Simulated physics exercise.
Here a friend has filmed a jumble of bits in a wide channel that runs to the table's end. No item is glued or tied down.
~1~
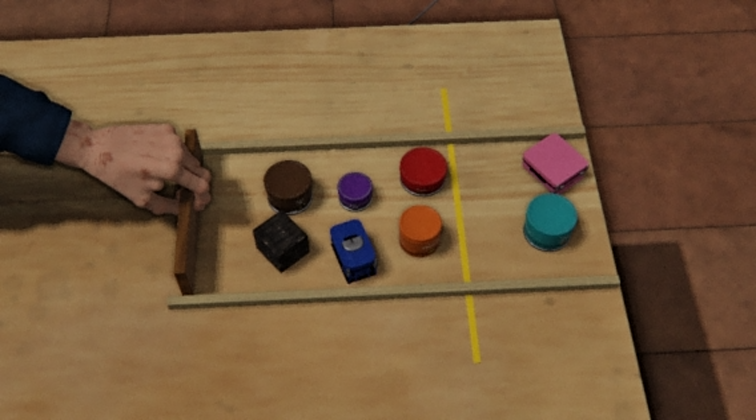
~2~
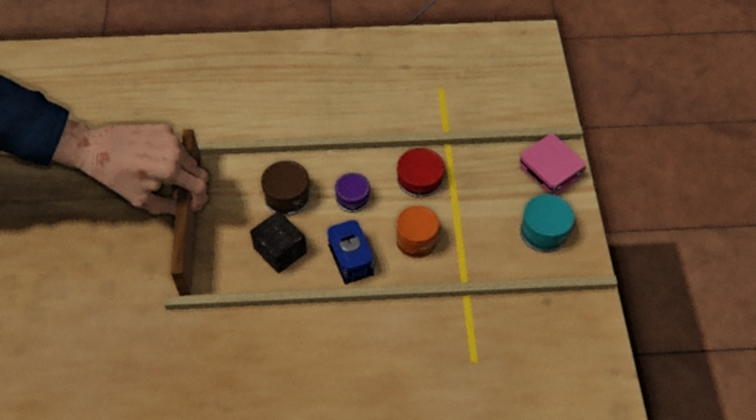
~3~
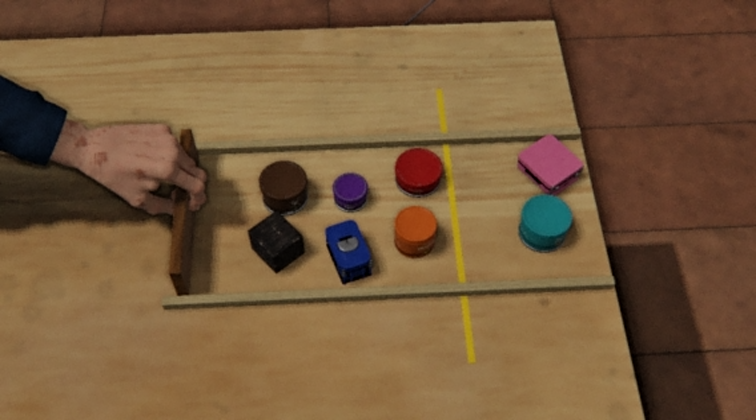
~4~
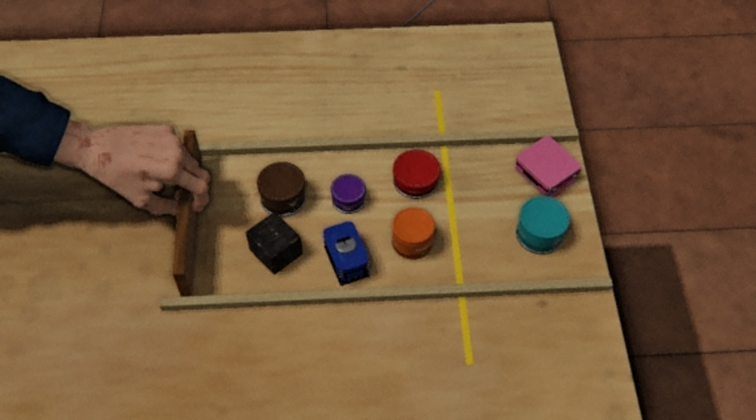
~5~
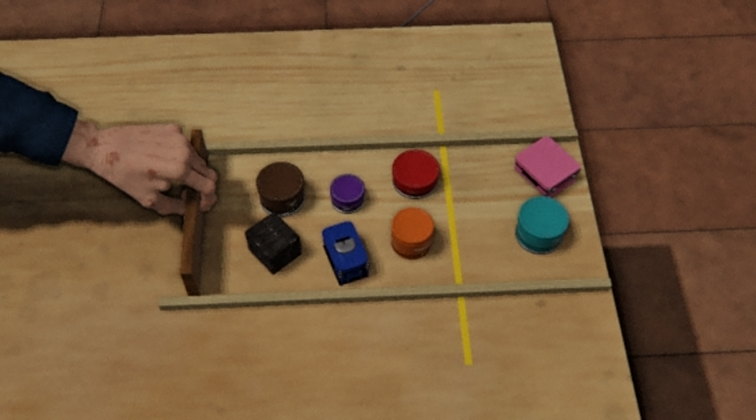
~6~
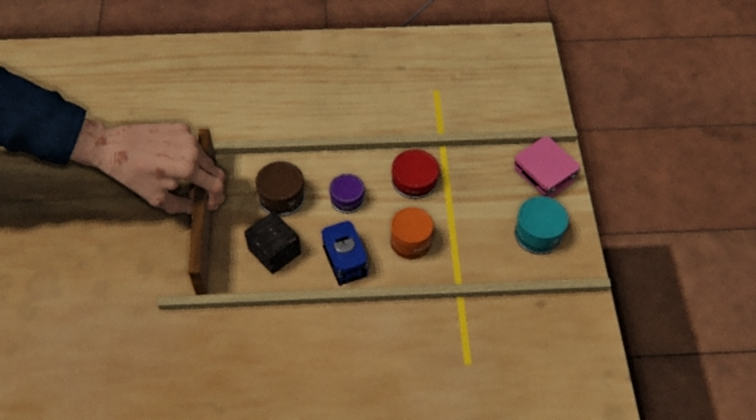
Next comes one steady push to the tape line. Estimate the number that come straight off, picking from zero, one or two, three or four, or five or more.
The push fails to knock any off.
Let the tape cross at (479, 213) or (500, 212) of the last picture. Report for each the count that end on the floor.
Floor count: 1; 1.
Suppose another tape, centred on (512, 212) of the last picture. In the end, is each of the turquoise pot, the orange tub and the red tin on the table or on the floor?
Result - the turquoise pot is gone, the orange tub is gone, the red tin is safe.
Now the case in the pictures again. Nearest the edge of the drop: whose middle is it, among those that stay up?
Answer: The turquoise pot.
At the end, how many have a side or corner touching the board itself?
Tally at the end: 2.
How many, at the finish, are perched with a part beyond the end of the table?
1.
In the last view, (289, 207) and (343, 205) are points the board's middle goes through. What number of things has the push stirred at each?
Counts: 4 and 6.
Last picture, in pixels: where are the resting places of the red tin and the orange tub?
You'll find the red tin at roughly (487, 157) and the orange tub at roughly (543, 228).
Soon after, none off yet; pink case at rest near (546, 168); turquoise pot at rest near (541, 226); red tin at rest near (415, 174).
Then, none off yet; pink case at rest near (546, 168); turquoise pot at rest near (541, 226); red tin moved a little near (428, 171).
Further on, none off yet; pink case at rest near (546, 168); turquoise pot at rest near (542, 226); red tin moved about its own width near (457, 162).
At rest, the number that fall off is zero.
